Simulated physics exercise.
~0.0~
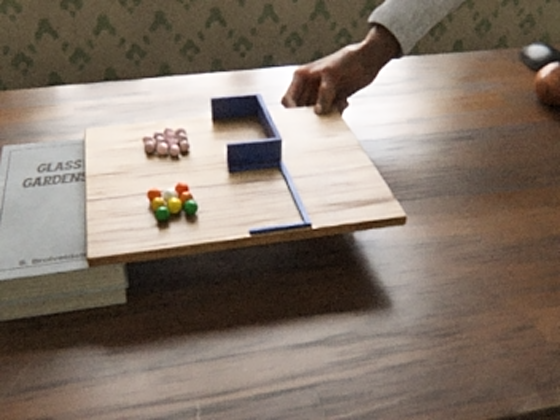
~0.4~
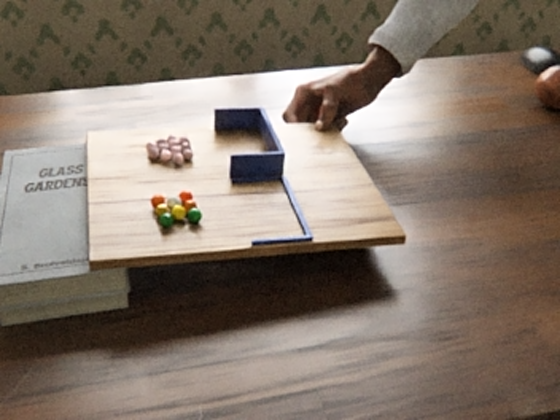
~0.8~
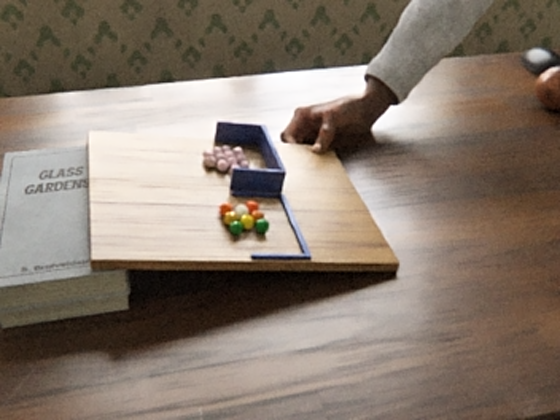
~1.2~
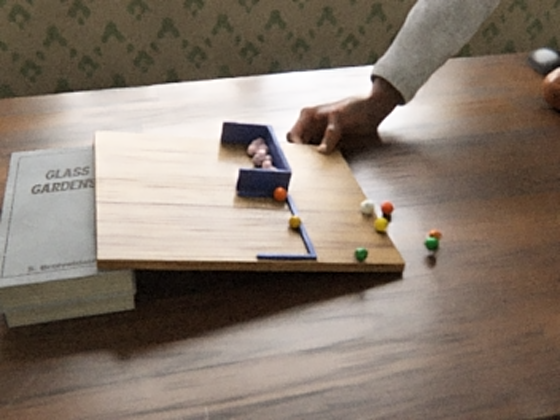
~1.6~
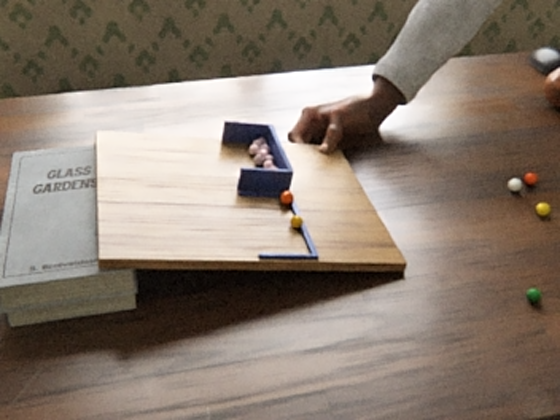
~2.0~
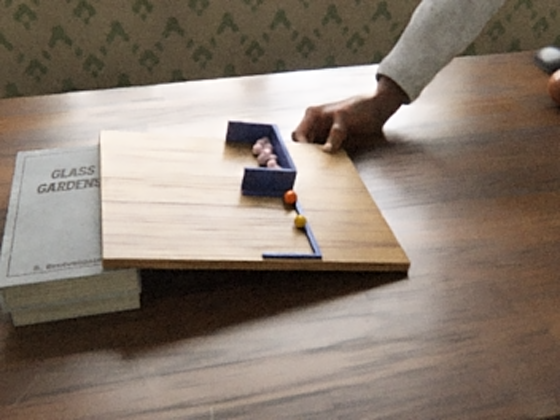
On a dark wooden table before a patterned wall, a pale board rests with its left end on a thick book or stack, while a hand holds its far right side. Pinkish balls sit in a cluster toward the back, and brightly coloured ones sit nearer. The hand lowers the right side, and both clusters move right toward the blue barriers. The pinkish balls gather inside the taller, bracket-shaped barrier. Most of the colourful ones pass the low strip, leave the board and roll away rightward out of view, leaving two against the strip as the hand stays put.
